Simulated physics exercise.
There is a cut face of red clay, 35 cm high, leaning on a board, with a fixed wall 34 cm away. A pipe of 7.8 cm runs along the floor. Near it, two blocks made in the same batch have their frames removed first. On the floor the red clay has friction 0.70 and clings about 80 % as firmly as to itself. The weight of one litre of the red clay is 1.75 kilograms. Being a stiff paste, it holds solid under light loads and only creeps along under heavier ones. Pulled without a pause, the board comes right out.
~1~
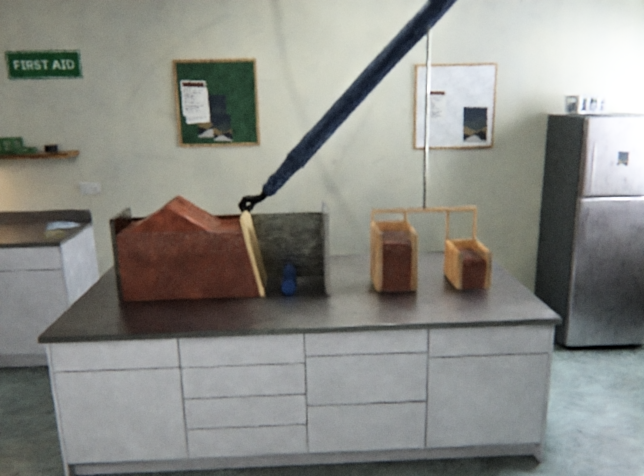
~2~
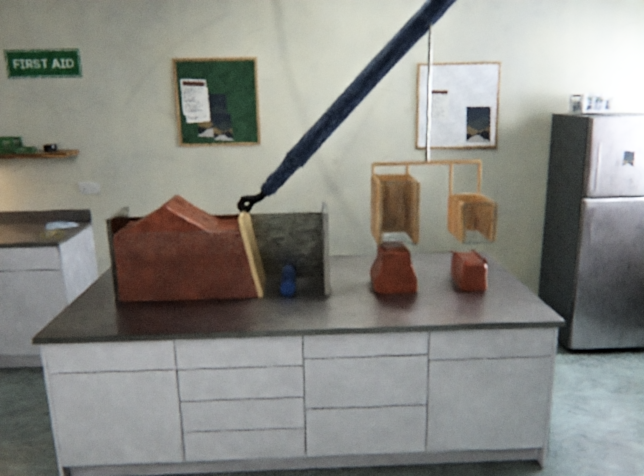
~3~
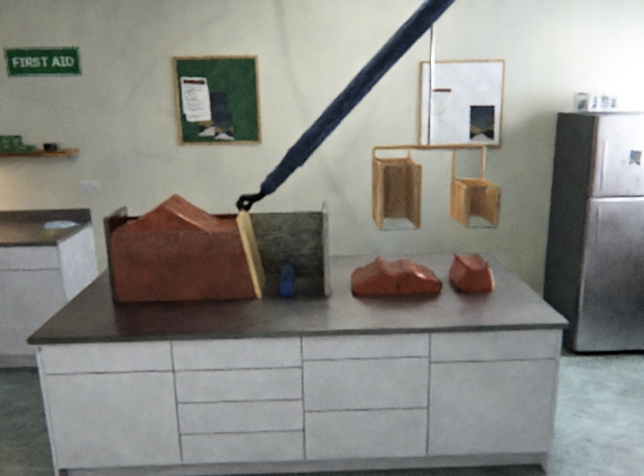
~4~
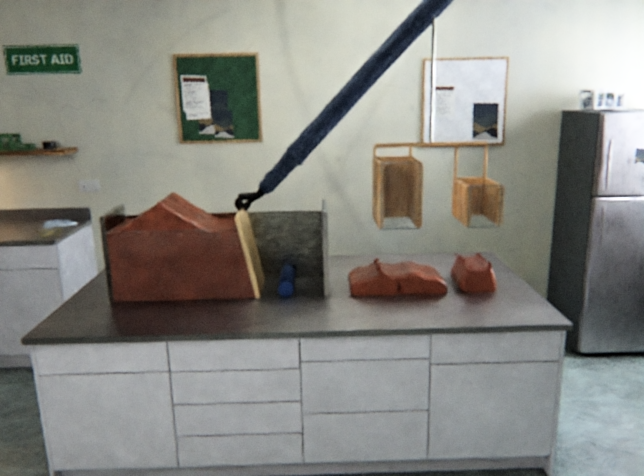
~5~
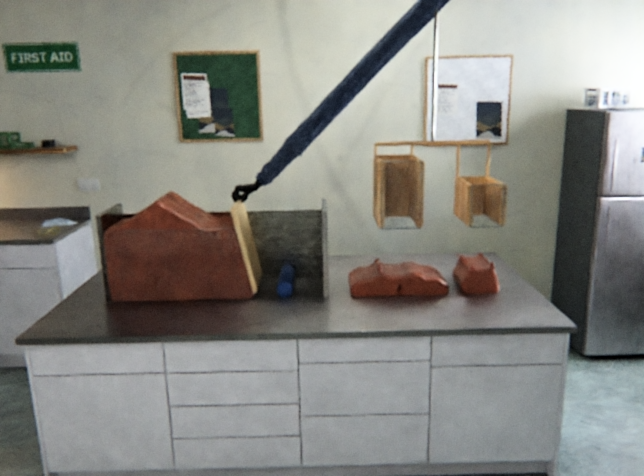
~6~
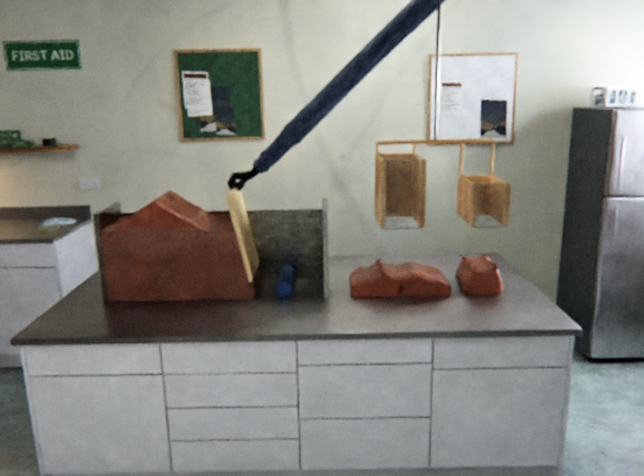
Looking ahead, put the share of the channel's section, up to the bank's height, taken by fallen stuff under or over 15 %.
Result: Exceeding 15 %.
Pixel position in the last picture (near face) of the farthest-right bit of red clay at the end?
At roughly (309, 296).
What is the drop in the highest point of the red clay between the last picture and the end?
10.0 cm.
Last picture + 0.35 s, the fallen stuff reaches 31 % of the way across, with nothing on top of the pipe; the channel is 10 % full.
Last picture + 0.77 s, the fallen stuff reaches 52 % of the way across, with 6.4 cm on top of the pipe; the channel is 21 % full.
Last picture + 1.19 s, the fallen stuff reaches 70 % of the way across, with 8.4 cm on top of the pipe; the channel is 27 % full.
Last picture + 1.61 s, the fallen stuff reaches 78 % of the way across, with 7.7 cm on top of the pipe; the channel is 29 % full.
Last picture + 1.66 s, the fallen stuff reaches 78 % of the way across, with 7.7 cm on top of the pipe; the channel is 29 % full.
